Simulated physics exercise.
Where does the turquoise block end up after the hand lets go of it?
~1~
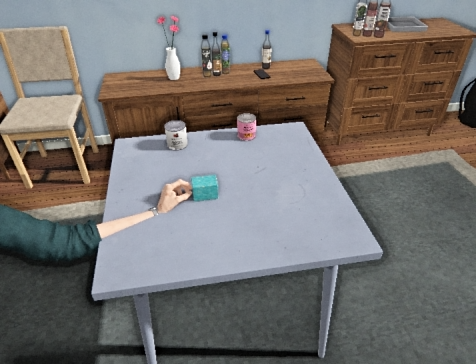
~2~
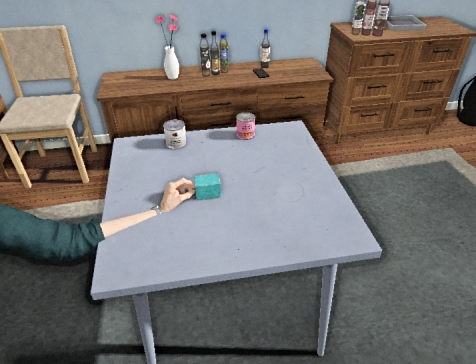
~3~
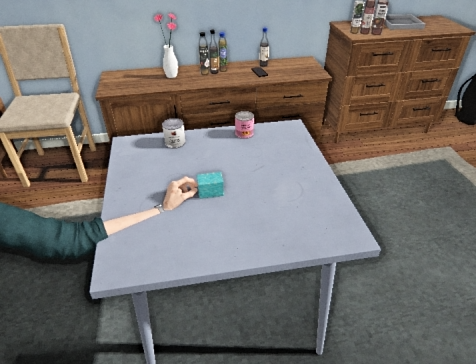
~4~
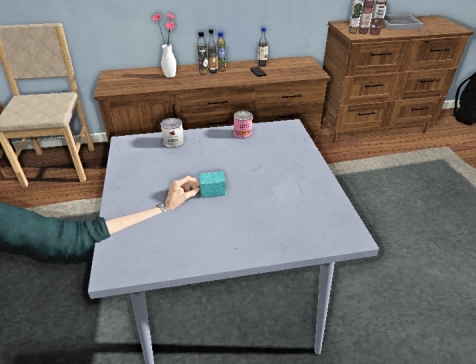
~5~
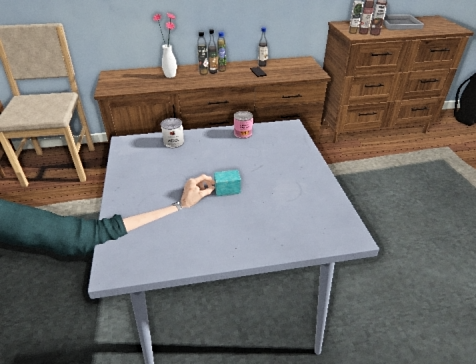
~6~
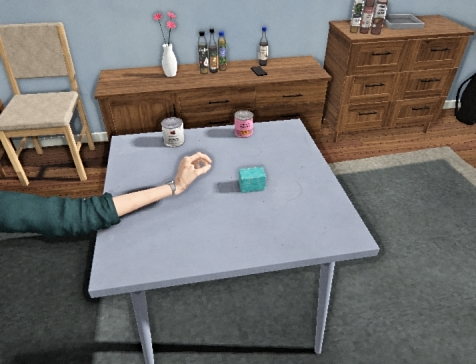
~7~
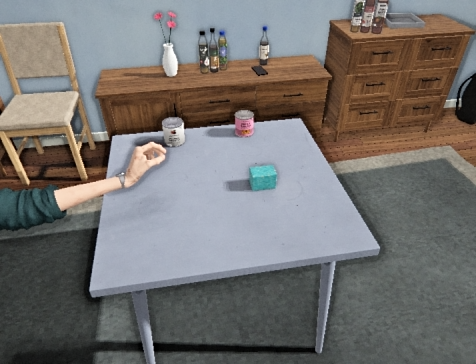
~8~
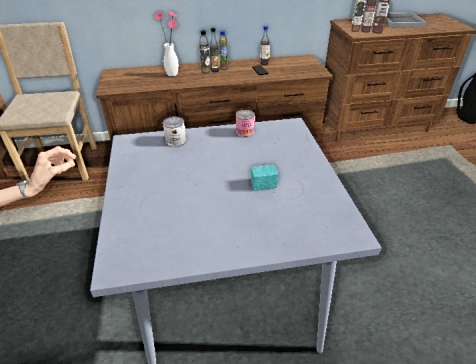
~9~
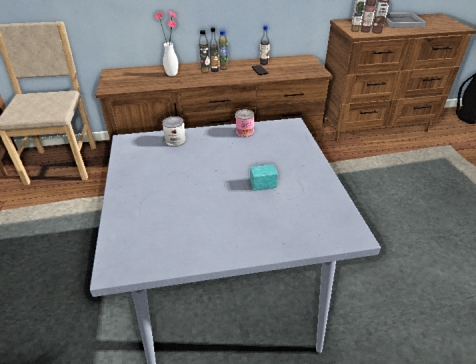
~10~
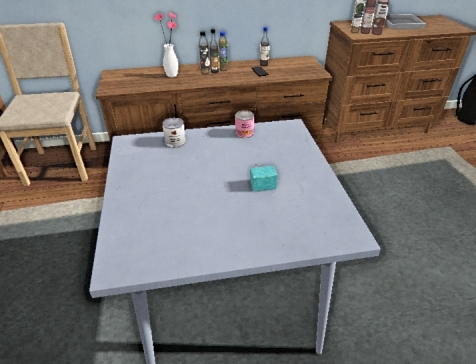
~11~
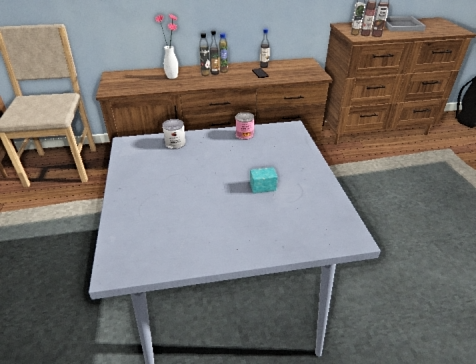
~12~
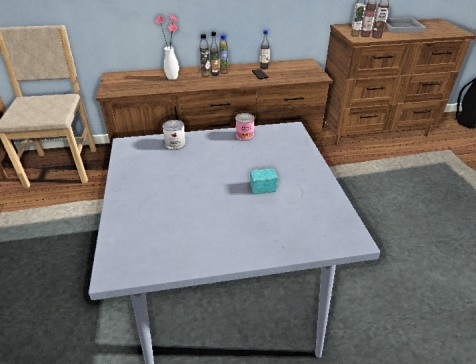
It slides a short way to the right and comes to rest still on the table, in front of the two tins.
